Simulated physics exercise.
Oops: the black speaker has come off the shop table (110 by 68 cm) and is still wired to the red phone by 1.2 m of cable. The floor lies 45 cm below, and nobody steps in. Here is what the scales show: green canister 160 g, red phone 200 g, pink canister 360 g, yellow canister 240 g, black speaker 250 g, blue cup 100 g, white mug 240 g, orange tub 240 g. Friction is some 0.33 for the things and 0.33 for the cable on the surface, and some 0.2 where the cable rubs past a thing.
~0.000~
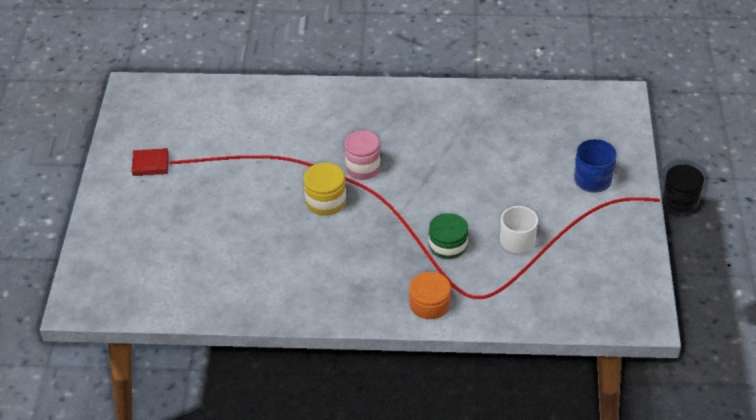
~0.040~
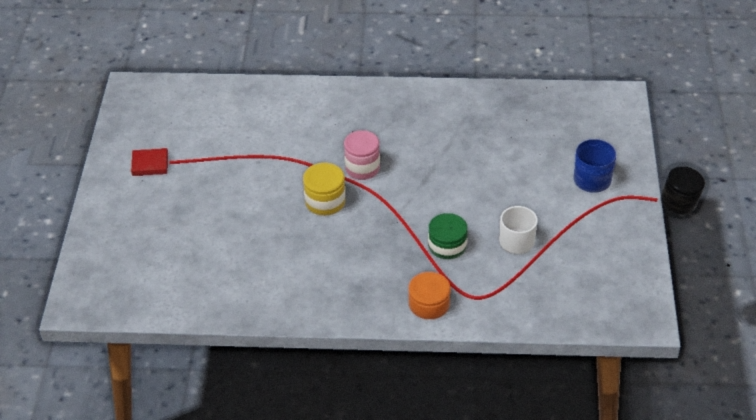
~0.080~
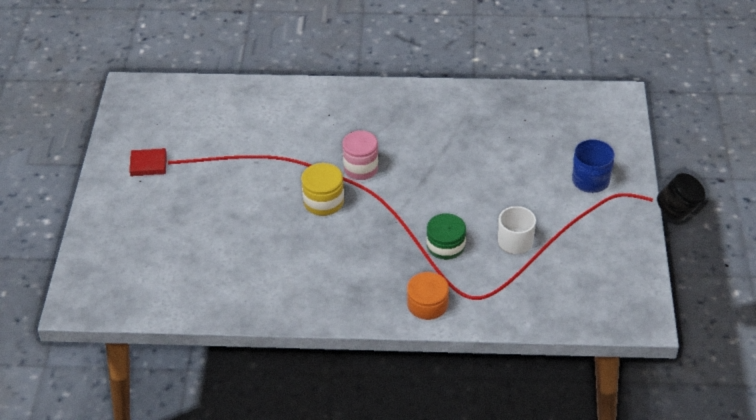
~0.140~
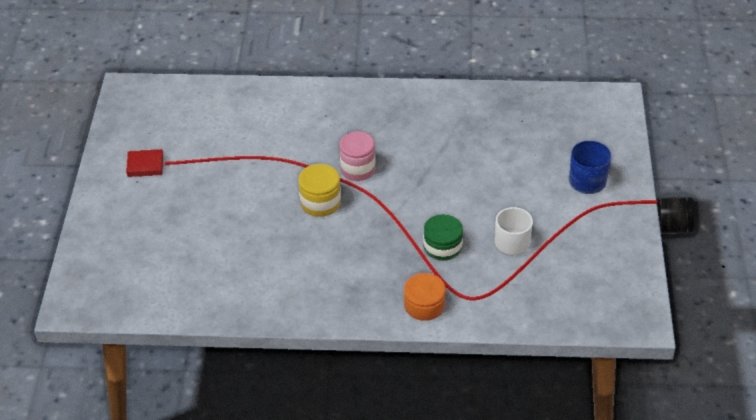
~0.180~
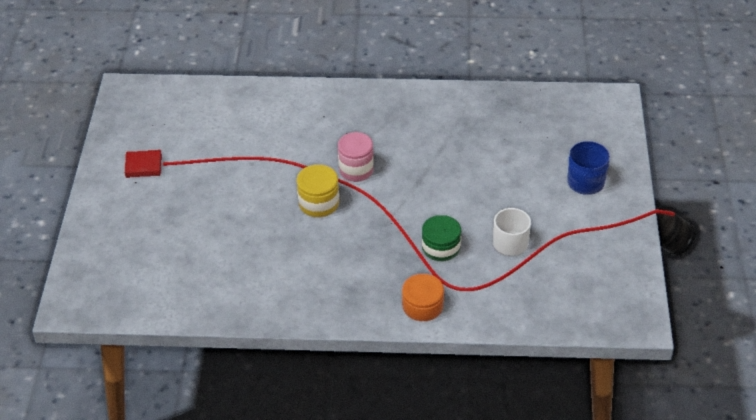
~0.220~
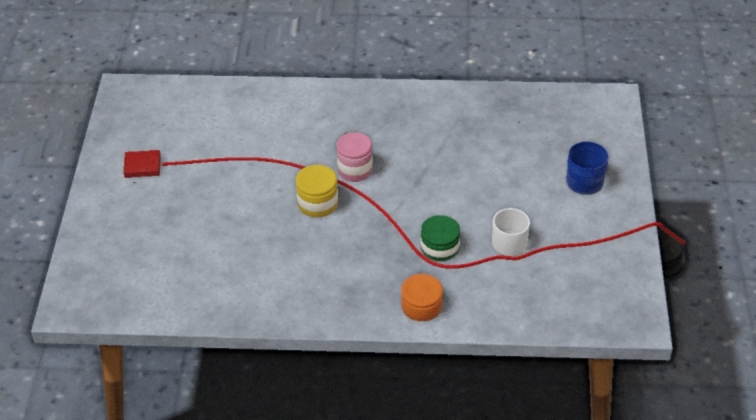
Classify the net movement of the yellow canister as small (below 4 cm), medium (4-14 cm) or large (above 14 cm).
Small.
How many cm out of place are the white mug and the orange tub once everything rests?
White mug: 0 cm; orange tub: 0 cm.
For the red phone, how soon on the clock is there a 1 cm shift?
Red phone at 0.30 s on the clock.
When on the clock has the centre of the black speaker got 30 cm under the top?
0.44 s.
After 0.5 s, the cable's tail end at (205, 178); yellow canister 2 cm off its start, black speaker over the edge, green canister 10 cm off its start.
After 0.7 s, the cable's tail end at (265, 180); yellow canister 2 cm off its start, red phone 21 cm off its start, black speaker over the edge.
After 1.0 s, the cable's tail end at (268, 180); yellow canister 2 cm off its start at (313, 185), red phone 21 cm off its start at (247, 176), black speaker over the edge.
After 1.2 s, the cable's tail end at (268, 180); yellow canister 2 cm off its start, red phone 21 cm off its start, black speaker over the edge.
After 2.4 s, the cable's tail end at (268, 180); yellow canister 2 cm off its start at (312, 185), red phone 21 cm off its start at (247, 176), black speaker over the edge, green canister 11 cm off its start at (469, 190).
